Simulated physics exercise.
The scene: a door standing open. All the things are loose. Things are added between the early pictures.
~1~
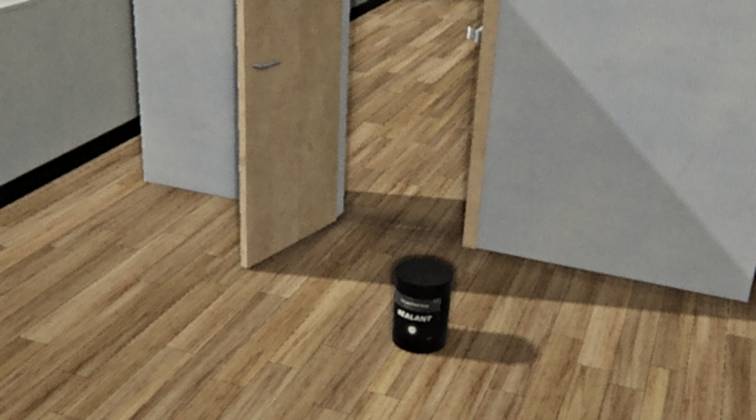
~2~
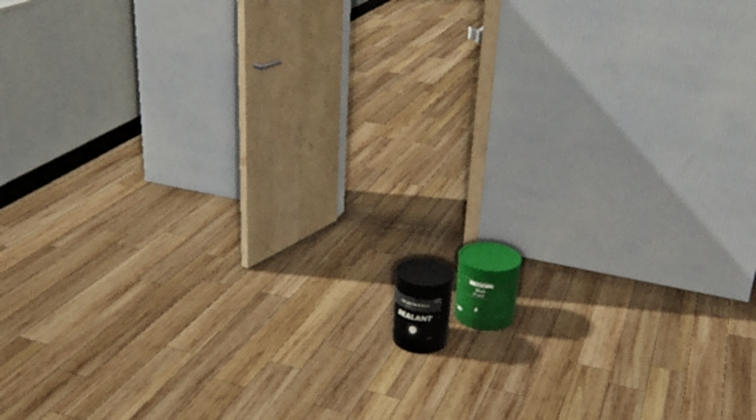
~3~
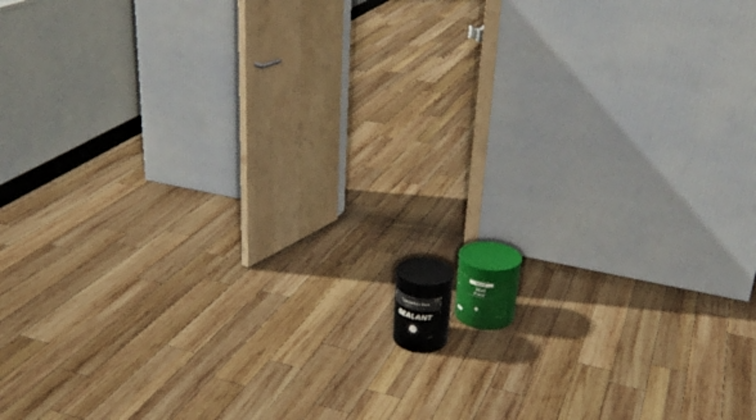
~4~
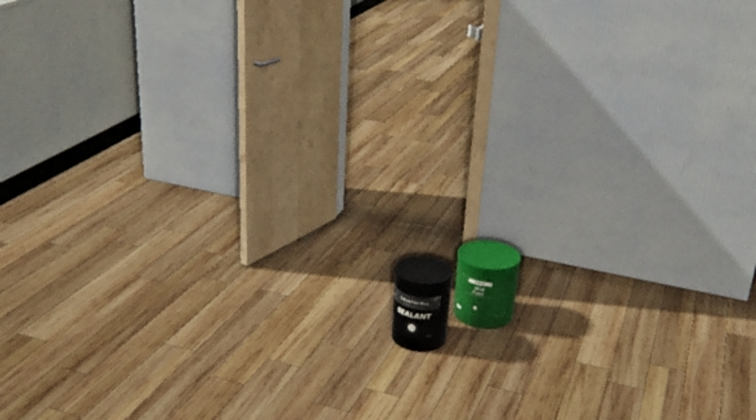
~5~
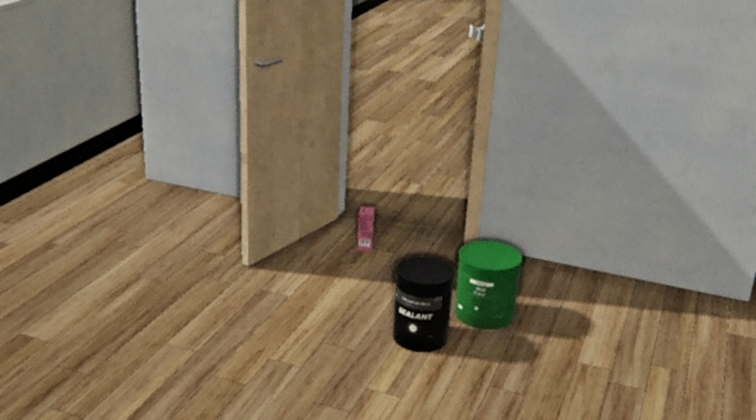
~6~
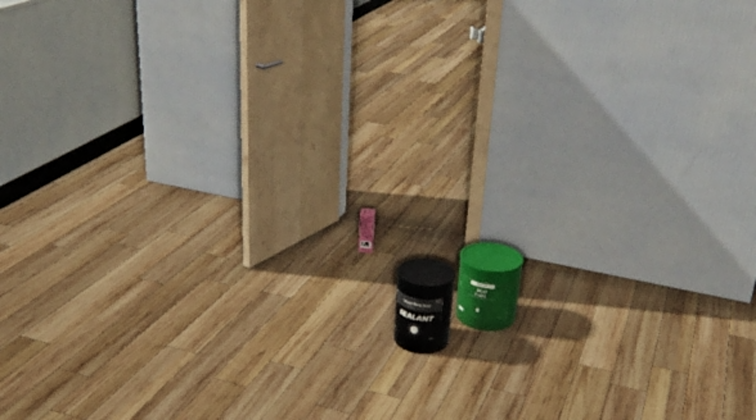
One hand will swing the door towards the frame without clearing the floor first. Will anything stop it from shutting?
The door closes.
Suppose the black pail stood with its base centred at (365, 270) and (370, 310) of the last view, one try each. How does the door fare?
First try: It jams; second try: It reaches the frame.
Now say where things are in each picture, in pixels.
In the first picture, door wide open and still.
In the second picture, door wide open and still; green pail (487, 286); black pail (422, 306).
In the third picture, door wide open and still; green pail (487, 286); black pail (423, 305).
In the fourth picture, door wide open and still; green pail (486, 285); black pail (421, 304).
In the fifth picture, door wide open and still; green pail (488, 285); black pail (423, 304).
In the sixth picture, door wide open and still; pink carton (367, 231); green pail (489, 287).
Then, 1.40 s on from there, door at 50°; pink carton shifted a little near (370, 230).
Then, 2.00 s on from there, door at 19°; pink carton shifted well along near (400, 222).
In the end, door at 0°; moved from the start, pink carton; the other 2 unmoved. At the end, from the last picture's camera, pink carton near (412, 213).
